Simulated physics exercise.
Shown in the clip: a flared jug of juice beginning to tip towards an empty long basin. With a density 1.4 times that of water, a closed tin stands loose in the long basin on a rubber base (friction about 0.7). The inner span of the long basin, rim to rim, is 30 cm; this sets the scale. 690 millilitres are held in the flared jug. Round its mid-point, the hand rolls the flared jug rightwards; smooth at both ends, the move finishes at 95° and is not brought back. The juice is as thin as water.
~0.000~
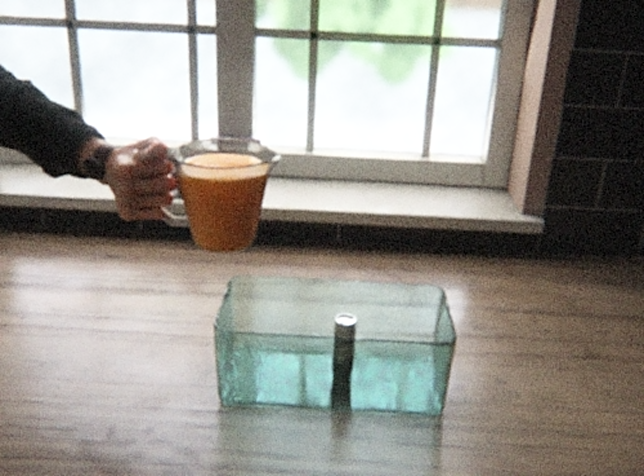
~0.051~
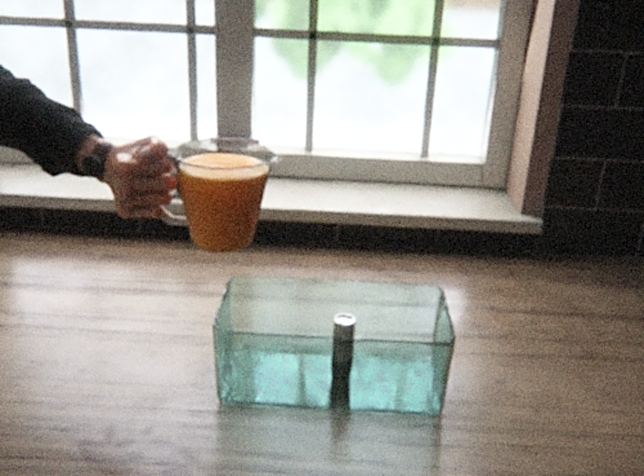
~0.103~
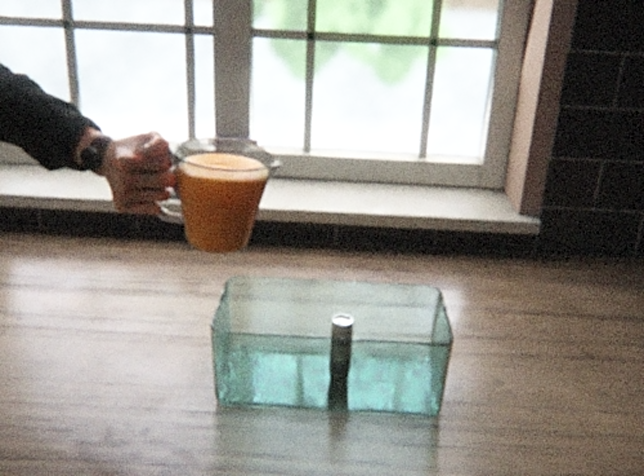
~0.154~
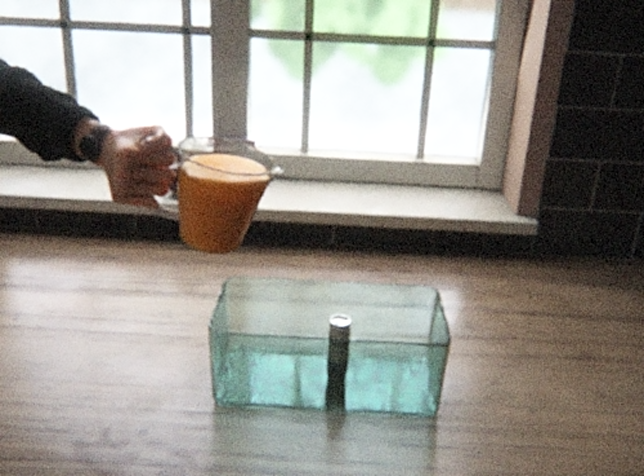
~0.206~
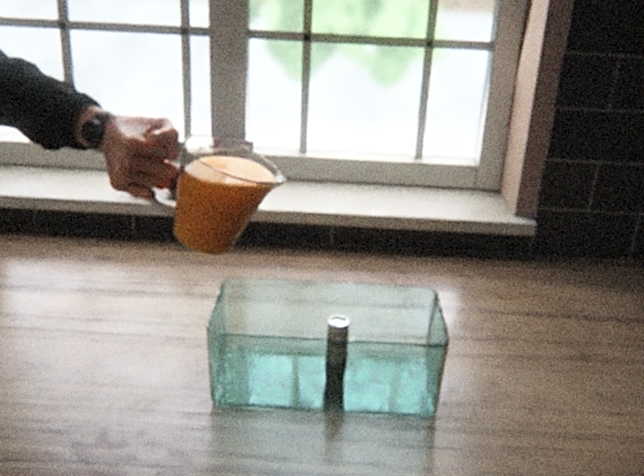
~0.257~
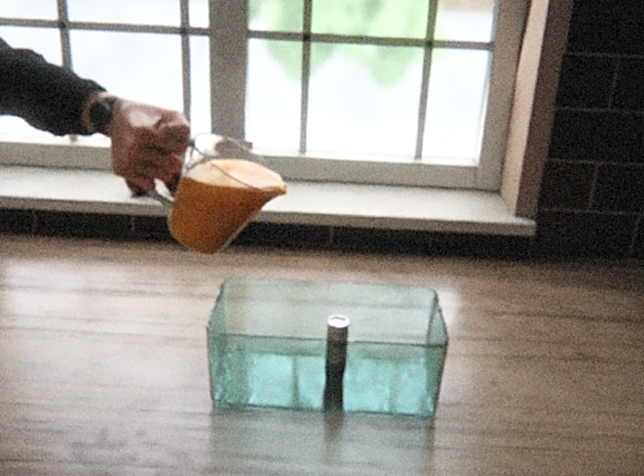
A hand tilts a clear jug of orange juice rightwards above a greenish glass basin.
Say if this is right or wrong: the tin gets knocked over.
Right, it gets knocked over.
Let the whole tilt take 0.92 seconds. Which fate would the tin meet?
The tin tips over.
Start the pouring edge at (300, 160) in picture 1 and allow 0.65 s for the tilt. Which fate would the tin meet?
Then it tips over.
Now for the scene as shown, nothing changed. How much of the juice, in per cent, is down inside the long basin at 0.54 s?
Roughly 16 percent of it.
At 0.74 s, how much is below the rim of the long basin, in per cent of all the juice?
I'd put it at roughly 68 per cent.
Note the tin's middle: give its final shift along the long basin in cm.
All told, the tin's centre has moved close to 8.5 cm.
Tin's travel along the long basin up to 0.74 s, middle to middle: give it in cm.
Its middle sits about 2 cm from the start.
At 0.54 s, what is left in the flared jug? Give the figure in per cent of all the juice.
Around 56 in a hundred.
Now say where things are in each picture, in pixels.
Tilt 0°; pouring edge (281, 157); surface from (180, 163) to (269, 168); the long basin's rim runs from (222, 302) to (450, 314); the tin's top is at (345, 322), in the first frame.
Tilt 1°; pouring edge (280, 159); surface from (180, 163) to (269, 169), in the second frame.
Tilt 5°; pouring edge (281, 163); surface from (180, 161) to (268, 171), in the third frame.
Tilt 11°; pouring edge (283, 170); surface from (182, 162) to (270, 173), in the fourth frame.
Tilt 19°; pouring edge (285, 180); surface from (184, 166) to (278, 177), in the fifth frame.
Tilt 29°; pouring edge (288, 192); surface from (186, 172) to (286, 184); 1 per cent is over the edge, in the sixth frame.
After 0.54 s the tilt is 84° and 55 per cent is still to pour; the tin stands where it began.
After 0.74 s the tilt is 95° and 15 per cent is still to pour; the tin stands 2 cm from where it began.
After 0.96 s the tilt is 95° and 2 per cent is still to pour; the tin leans 59°.
After 1.19 s the tilt is 95° and 0 per cent is still to pour; the tin lies on its side.
In the end the tin lies on its side.
